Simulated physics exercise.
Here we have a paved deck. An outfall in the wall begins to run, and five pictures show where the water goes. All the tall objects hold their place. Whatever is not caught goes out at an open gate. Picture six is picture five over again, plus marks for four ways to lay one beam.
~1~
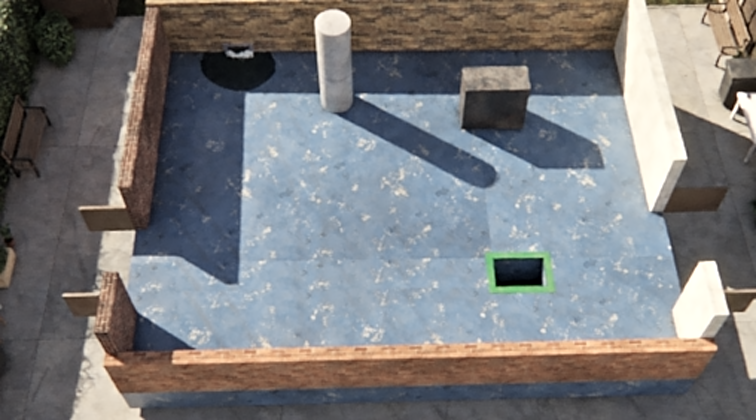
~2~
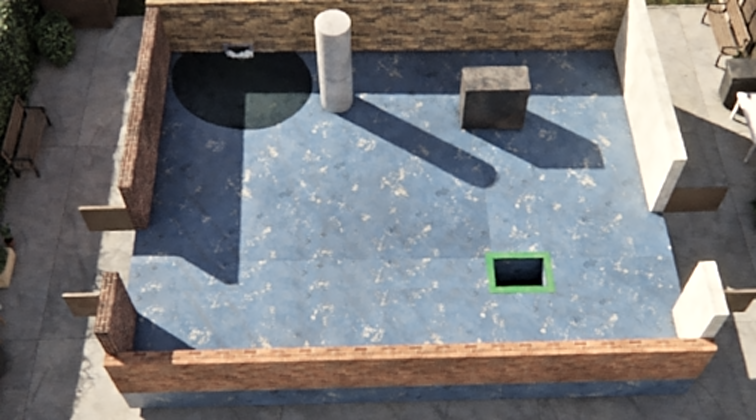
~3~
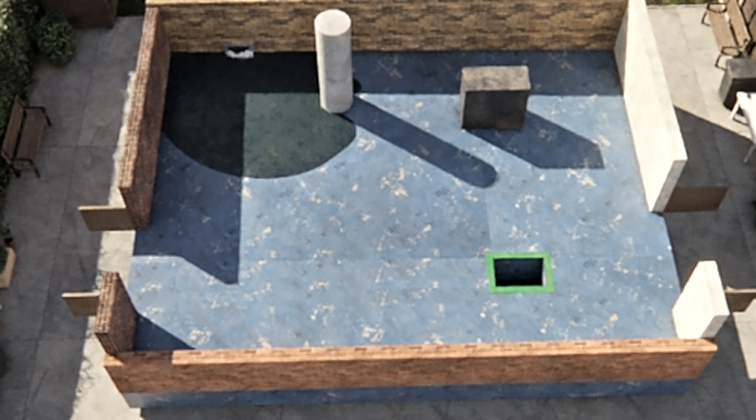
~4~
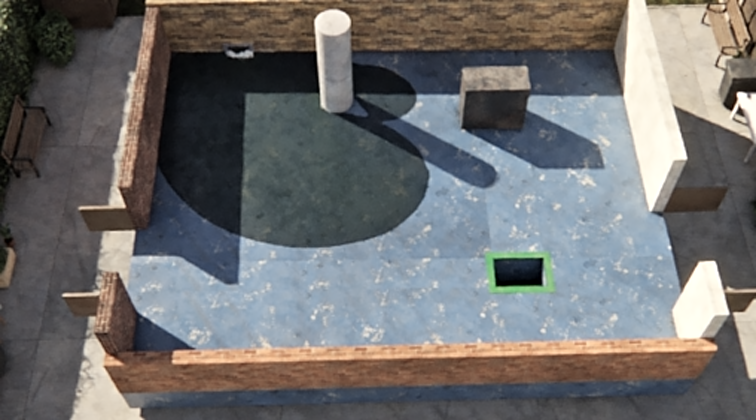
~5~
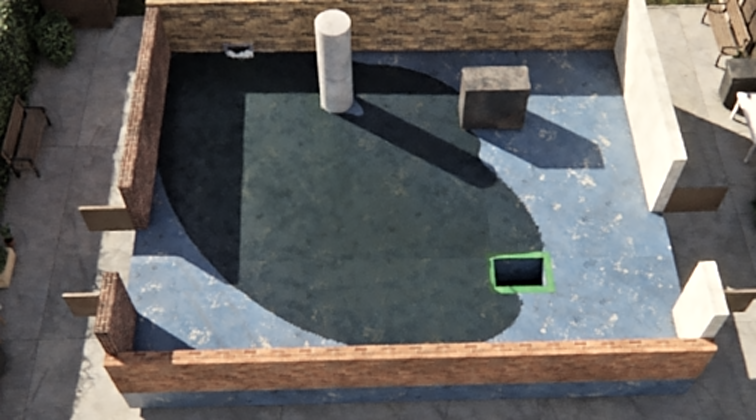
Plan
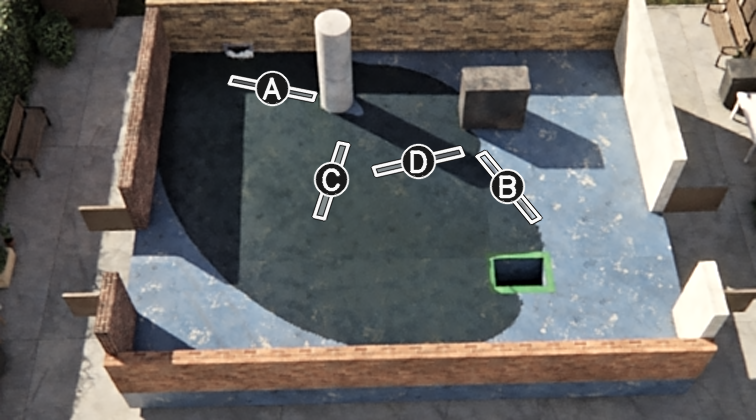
Dark liquid spreading from the upper left across a blue walled deck, passing around a pale column and reaching a green-rimmed drain.
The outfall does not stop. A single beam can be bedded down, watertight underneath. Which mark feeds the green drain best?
Choose B.
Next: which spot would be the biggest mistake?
C it is.
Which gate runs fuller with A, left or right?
More leaves on the right.
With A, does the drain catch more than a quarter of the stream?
No.
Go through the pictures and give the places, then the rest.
The first picture shows outfall at (239, 48); green drain at (520, 272); open gate at (661, 260); open gate at (143, 269); front seen at (234, 87), 2 % of the ground wet; green drain still dry.
The second picture shows front seen at (282, 118), 7 % of the ground wet; green drain still dry.
The third picture shows front seen at (330, 156), 15 % of the ground wet; green drain still dry.
The fourth picture shows front seen at (374, 233), 29 % of the ground wet; green drain still dry.
The fifth picture shows front seen at (496, 322), 52 % of the ground wet; green drain taking water.
On the marked copy, A from (230, 80) to (314, 96); B from (481, 154) to (535, 220); C from (319, 217) to (343, 143); D from (374, 171) to (461, 151).
For spot A, about 13 % of the stream goes into the green drain, about 86 % out by the gates.
For spot B, about 27 % of the stream goes into the green drain, about 72 % out by the gates.
For spot C, about 8 % of the stream goes into the green drain, about 91 % out by the gates.
For spot D, about 17 % of the stream goes into the green drain, about 83 % out by the gates.
